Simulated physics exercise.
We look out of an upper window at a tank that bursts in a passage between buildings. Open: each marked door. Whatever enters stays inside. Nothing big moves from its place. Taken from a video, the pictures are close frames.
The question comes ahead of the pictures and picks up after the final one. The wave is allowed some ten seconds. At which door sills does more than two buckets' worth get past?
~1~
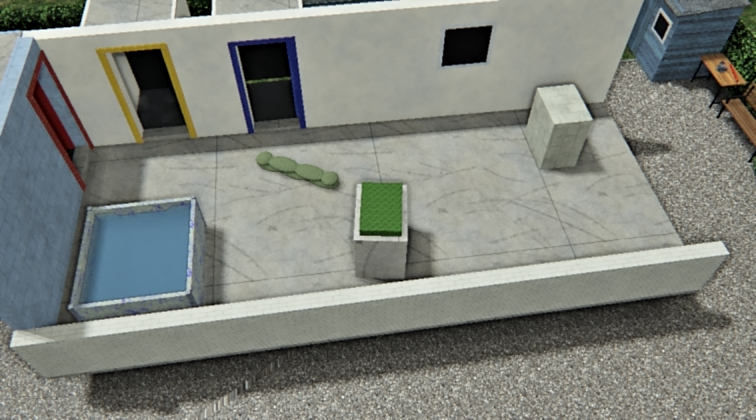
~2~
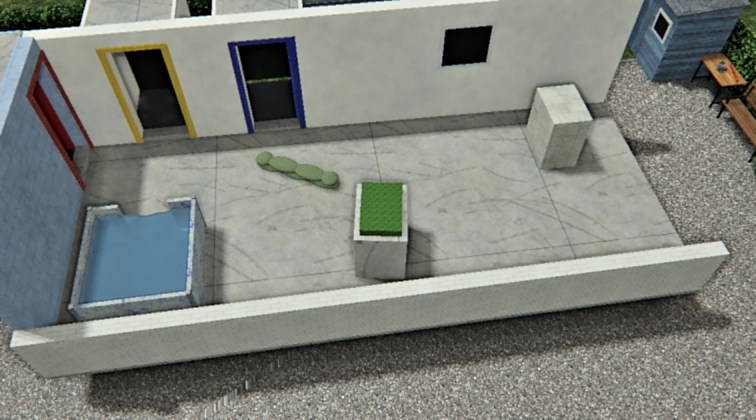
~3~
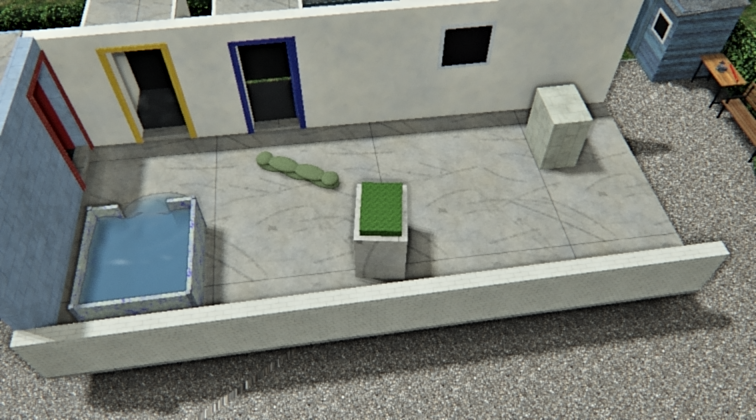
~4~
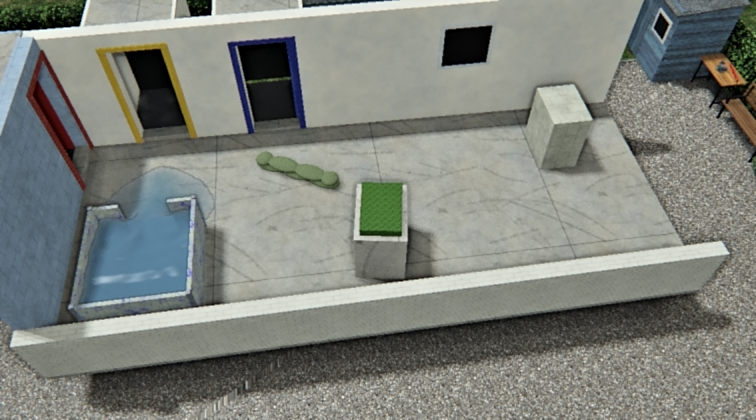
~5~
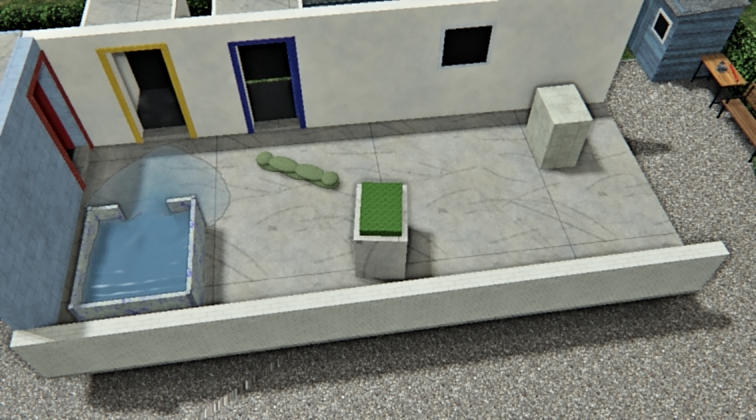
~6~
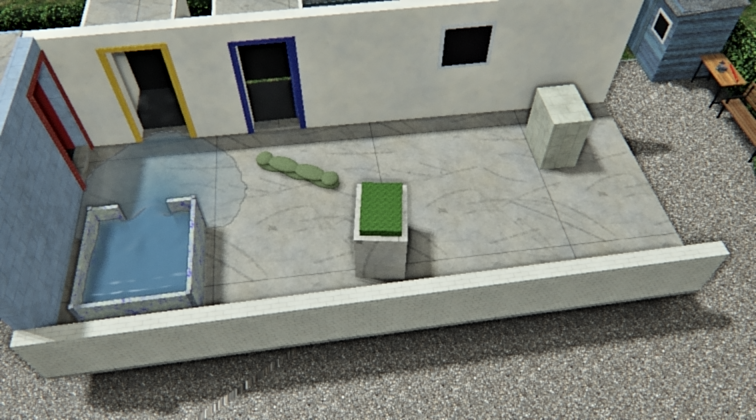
In order: The yellow door sees more than two pails; the red door sees more than two pails; the blue door sees more than two pails.
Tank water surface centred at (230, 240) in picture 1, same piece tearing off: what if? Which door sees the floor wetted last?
It's the red-painted one, as it turns out.
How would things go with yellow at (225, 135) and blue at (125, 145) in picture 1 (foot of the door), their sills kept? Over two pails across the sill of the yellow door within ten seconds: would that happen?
As it turns out, the yellow door overshoots.
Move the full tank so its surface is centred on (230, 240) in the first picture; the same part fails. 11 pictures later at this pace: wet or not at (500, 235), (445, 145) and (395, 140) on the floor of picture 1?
I'd say still dry for the first, still dry for the second and still dry for the third.
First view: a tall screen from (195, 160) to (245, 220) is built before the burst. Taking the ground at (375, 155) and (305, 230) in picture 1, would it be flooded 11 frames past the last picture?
The first point ends up spared and the second ends up spared.
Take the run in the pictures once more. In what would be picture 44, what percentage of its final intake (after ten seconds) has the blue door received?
Close to 70 percent.
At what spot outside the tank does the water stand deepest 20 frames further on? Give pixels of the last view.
About at (171, 141).
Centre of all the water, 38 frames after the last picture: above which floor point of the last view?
Somewhere near (255, 199).
A moment on, water covers 15 % of the floor; the yellow door over two buckets in, the red door wet at the sill, nothing in, the blue door wet at the sill, nothing in.
Next, water covers 20 % of the floor; the yellow door far over two buckets in, the red door over two buckets in, the blue door under two buckets in.
Then, water covers 35 % of the floor; the yellow door far over two buckets in, the red door over two buckets in, the blue door over two buckets in.
Later, water covers 60 % of the floor; the yellow door far over two buckets in, the red door over two buckets in, the blue door over two buckets in.
In the end, water covers 75 % of the floor; the yellow door far over two buckets in, the red door over two buckets in, the blue door over two buckets in.
